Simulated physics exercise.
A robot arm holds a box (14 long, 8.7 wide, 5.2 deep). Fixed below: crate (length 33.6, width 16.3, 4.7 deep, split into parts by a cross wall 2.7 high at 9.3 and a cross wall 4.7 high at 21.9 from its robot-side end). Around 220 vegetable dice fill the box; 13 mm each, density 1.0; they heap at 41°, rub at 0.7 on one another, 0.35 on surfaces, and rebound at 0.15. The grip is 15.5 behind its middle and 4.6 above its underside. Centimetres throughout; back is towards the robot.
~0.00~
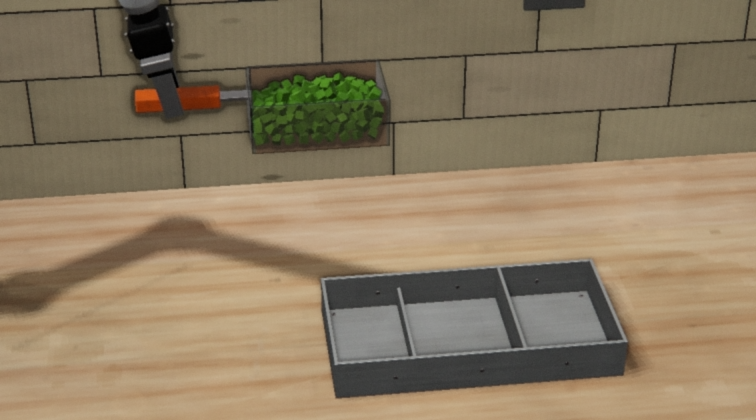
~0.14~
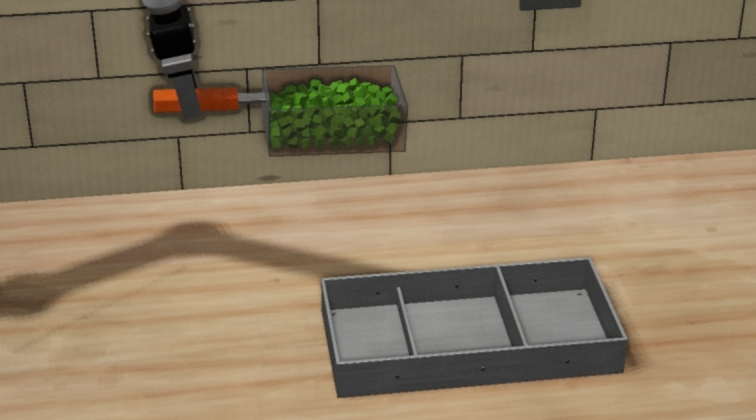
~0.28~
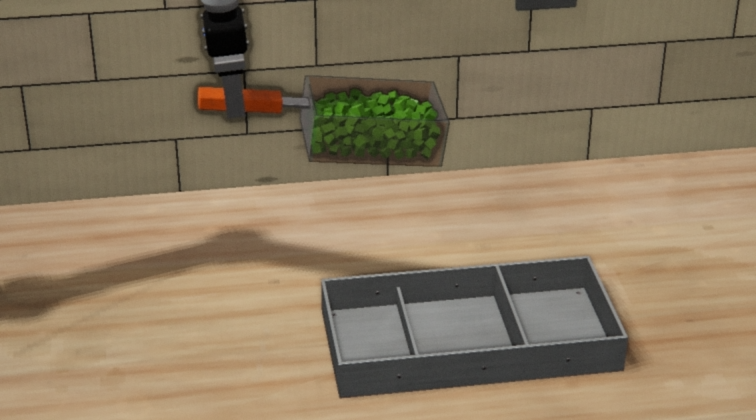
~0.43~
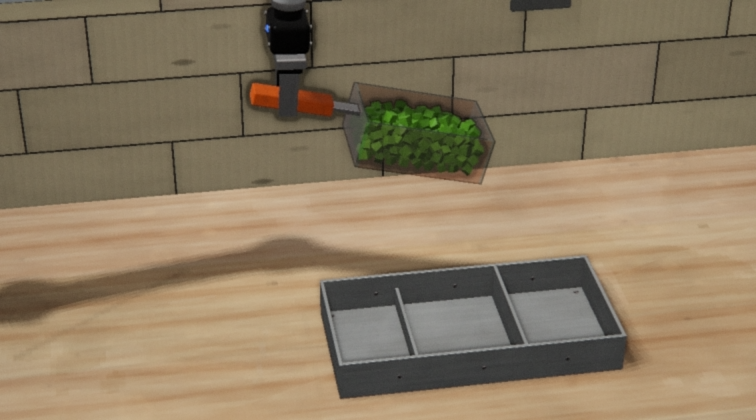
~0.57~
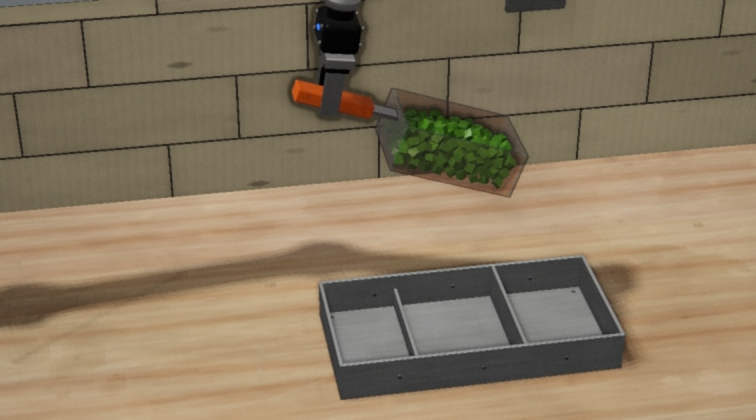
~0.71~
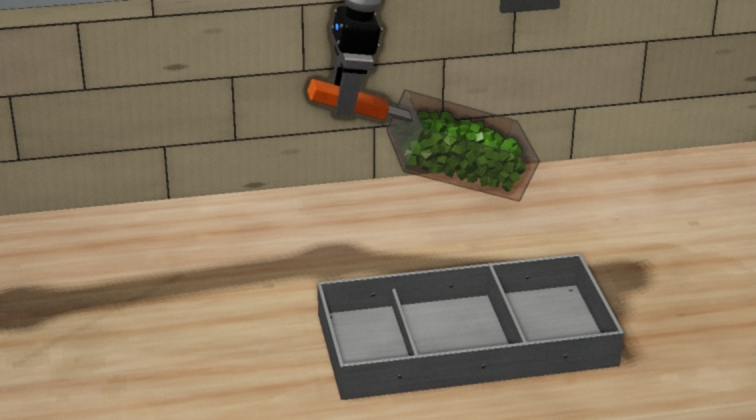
Robot arm holding a clear scoop of green vegetable dice by its orange handle, moving it right while tilting it forward.
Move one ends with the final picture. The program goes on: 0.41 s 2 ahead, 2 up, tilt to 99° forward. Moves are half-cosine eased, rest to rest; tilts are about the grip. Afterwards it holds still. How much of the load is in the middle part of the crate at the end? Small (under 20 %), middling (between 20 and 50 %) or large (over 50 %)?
A small share, under 20 %, ends in the middle part of the crate.
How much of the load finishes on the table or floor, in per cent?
Roughly 0 per cent.
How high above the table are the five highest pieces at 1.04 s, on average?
About 28 cm.
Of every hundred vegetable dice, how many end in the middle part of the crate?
Some 10 per cent.
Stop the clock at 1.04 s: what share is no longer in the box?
About 5 per cent by then.
After 0.87 s, tilted 49° forward, highest piece 29 above the table; 220 in the box.
After 1.04 s, tilted 92° forward, highest piece 28 above the table; 212 in the box, 2 in the middle part, 1 in the robot-side part, 5 in flight or on a rim.
After 1.32 s, tilted 99° forward, highest piece 25 above the table; 175 in the box, 21 in the robot-side part, 2 in the middle part, 1 on the table or floor, 21 in flight or on a rim.
After 2.37 s, tilted 99° forward, highest piece 20 above the table; 142 in the robot-side part, 52 in the box, 24 in the middle part, 2 on the table or floor.
In the end, 142 in the robot-side part, 52 in the box, 24 in the middle part, 2 on the table or floor. That is 11 % in the middle part of the crate.
